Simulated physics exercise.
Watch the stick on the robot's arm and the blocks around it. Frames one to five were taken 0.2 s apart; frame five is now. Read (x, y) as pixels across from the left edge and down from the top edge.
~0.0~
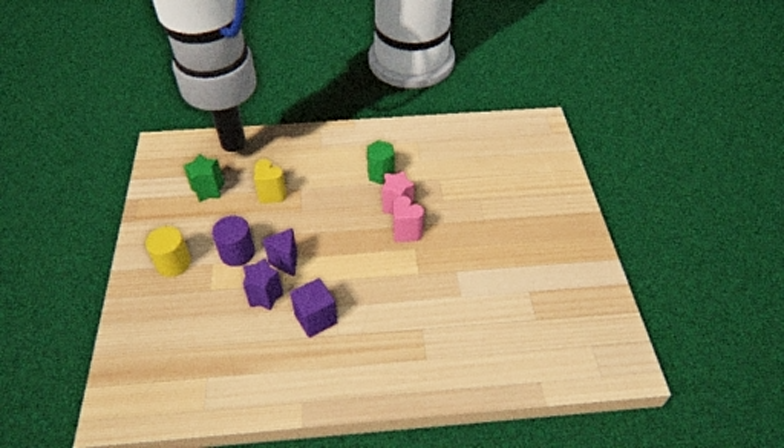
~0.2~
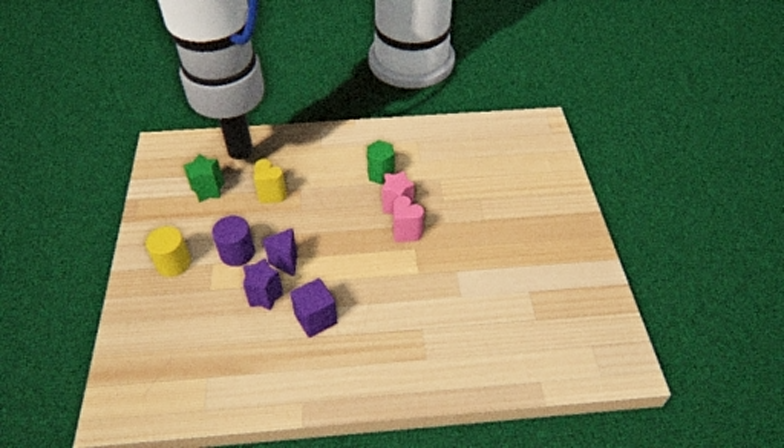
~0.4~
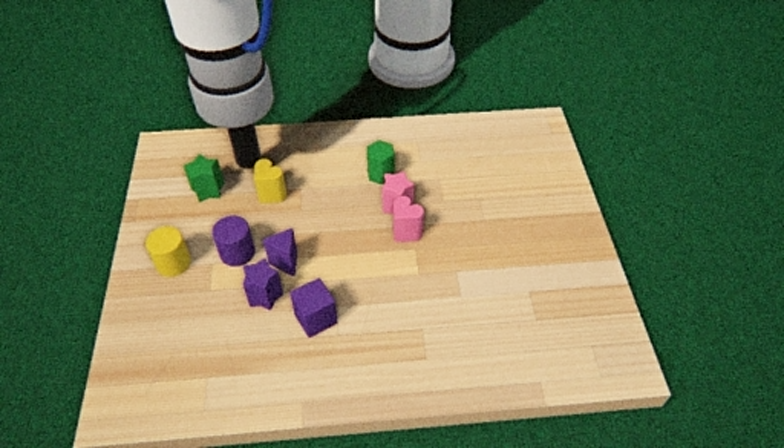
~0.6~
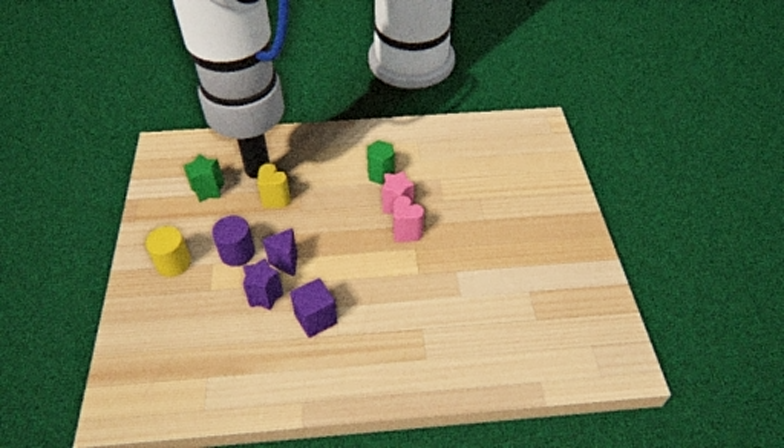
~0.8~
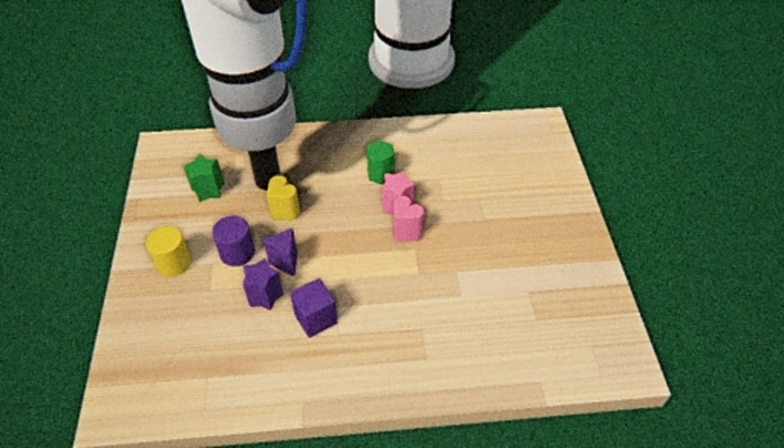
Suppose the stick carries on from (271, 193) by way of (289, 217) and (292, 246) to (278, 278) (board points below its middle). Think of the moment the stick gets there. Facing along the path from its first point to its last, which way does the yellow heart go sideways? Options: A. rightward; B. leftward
The one that fits is B, leftward.
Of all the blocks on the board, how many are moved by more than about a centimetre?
Three or more blocks.
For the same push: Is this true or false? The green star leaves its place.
The statement is incorrect.
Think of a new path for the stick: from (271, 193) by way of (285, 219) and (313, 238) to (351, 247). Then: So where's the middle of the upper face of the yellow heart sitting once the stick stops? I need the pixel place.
The middle of its upper face should be somewhere near (338, 245).
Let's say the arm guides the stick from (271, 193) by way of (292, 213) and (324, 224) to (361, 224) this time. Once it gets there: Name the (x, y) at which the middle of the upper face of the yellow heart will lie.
So, by the moment the path ends, you'll find the top centre of the yellow heart at (313, 221).
The first path, step by step. One third of the way, stick at (288, 206); yellow heart at (298, 214).
Two thirds of the way, stick at (290, 235); yellow heart at (313, 231), turned 25° clockwise; purple three-sided block at (282, 244), turned 25° clockwise.
At the end, stick at (276, 267); green star in place; purple circle in place; purple star at (248, 286); yellow heart at (314, 232), turned 10° clockwise; purple three-sided block at (275, 276), turned 30° clockwise.
